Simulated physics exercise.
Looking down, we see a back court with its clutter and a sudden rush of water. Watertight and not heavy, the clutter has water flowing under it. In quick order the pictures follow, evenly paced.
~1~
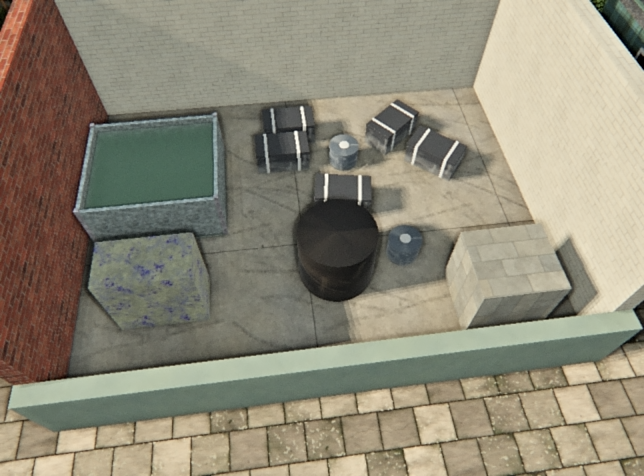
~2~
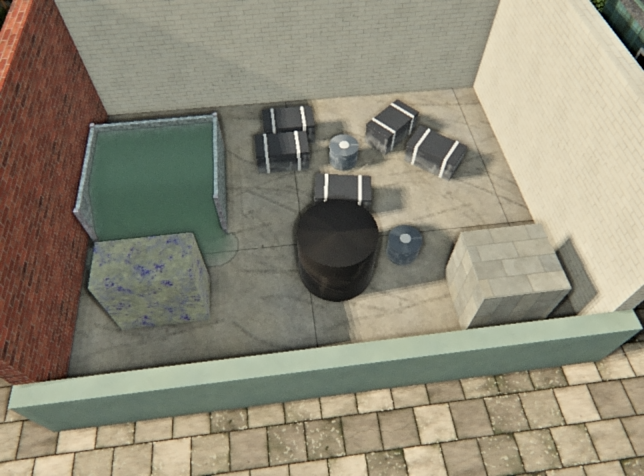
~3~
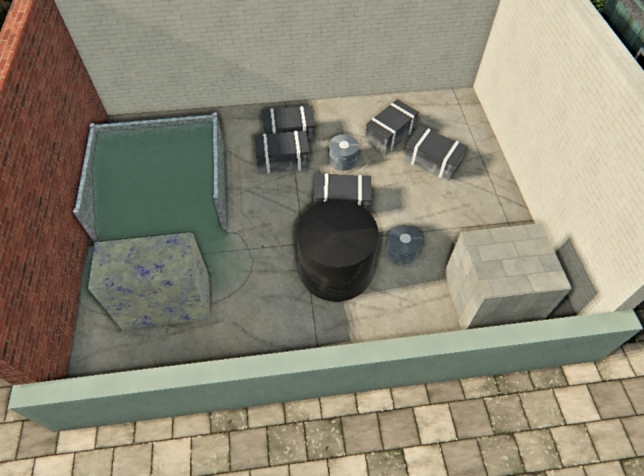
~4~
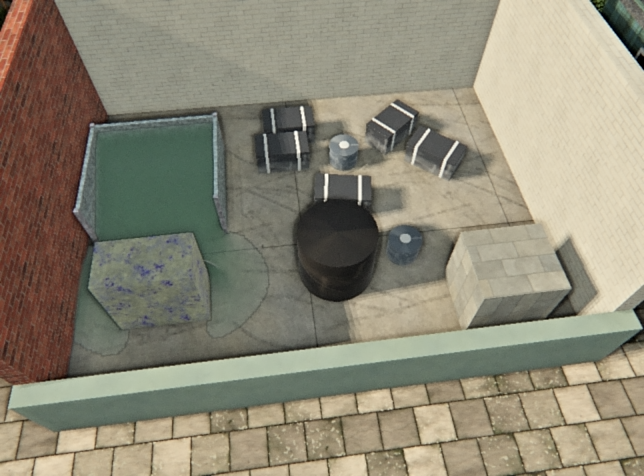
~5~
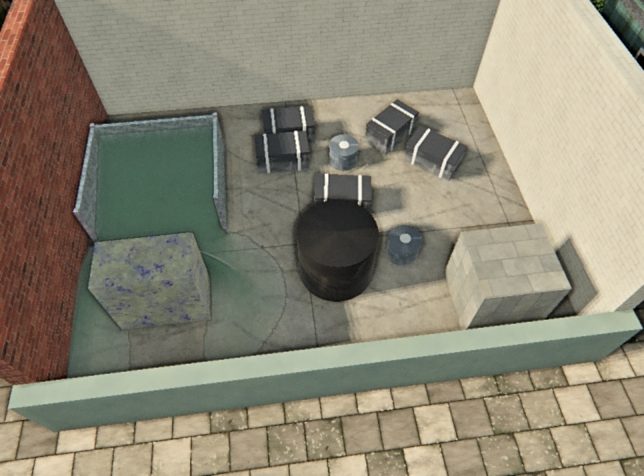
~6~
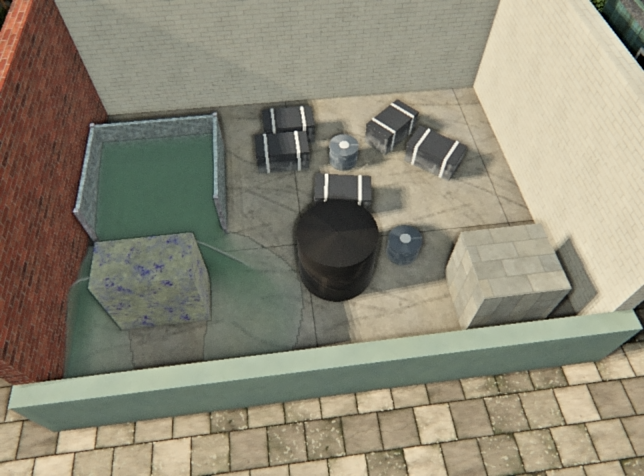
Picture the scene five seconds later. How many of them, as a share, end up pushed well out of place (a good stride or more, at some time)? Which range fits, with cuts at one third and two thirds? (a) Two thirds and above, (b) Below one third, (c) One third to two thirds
Answer: B.
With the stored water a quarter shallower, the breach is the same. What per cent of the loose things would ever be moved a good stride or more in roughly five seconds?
Roughly 0 %.
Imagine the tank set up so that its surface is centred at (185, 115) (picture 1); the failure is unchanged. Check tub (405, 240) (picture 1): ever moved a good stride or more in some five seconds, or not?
As for that object: Went the full length.
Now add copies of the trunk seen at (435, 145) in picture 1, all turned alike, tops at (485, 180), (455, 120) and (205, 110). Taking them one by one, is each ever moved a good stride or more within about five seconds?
Each in turn: Stays in place, stays in place, stays in place.
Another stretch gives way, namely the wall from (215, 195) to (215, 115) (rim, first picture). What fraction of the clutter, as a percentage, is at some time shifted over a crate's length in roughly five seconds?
Around 100 in a hundred.
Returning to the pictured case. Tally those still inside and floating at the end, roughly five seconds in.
The total is 2.
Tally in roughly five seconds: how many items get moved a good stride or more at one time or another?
0 in all.
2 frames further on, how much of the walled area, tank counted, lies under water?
My figure is about 25 percent.
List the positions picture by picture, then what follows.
The first picture shows a trunk at (288, 117), on the bottom; a trunk at (437, 144) rests on the ground; 0 of 7 have shifted.
The second picture shows a trunk at (288, 117) rests on the ground; a trunk at (437, 144) rests on the ground; 0 of 7 have shifted.
The third picture shows a trunk at (288, 117) rests on the ground; a trunk at (437, 144), on the bottom; 0 of 7 have shifted.
The fourth picture shows a trunk at (288, 117) rests on the ground; a trunk at (437, 144) rests on the ground; 0 of 7 have shifted.
The fifth picture shows a trunk at (288, 117) rests on the ground; a trunk at (437, 144) rests on the ground; 0 of 7 have shifted.
The sixth picture shows a trunk at (288, 117) rests on the ground; a trunk at (437, 144) rests on the ground; 0 of 7 have shifted.
A moment on, 0 of 7 are well off their spots; 0 afloat.
Next, 0 of 7 are well off their spots; 0 afloat.
Later, 0 of 7 are well off their spots; 1 afloat.
In the end, 0 of 7 are well off their spots, and 0 have been at some point; 2 afloat.
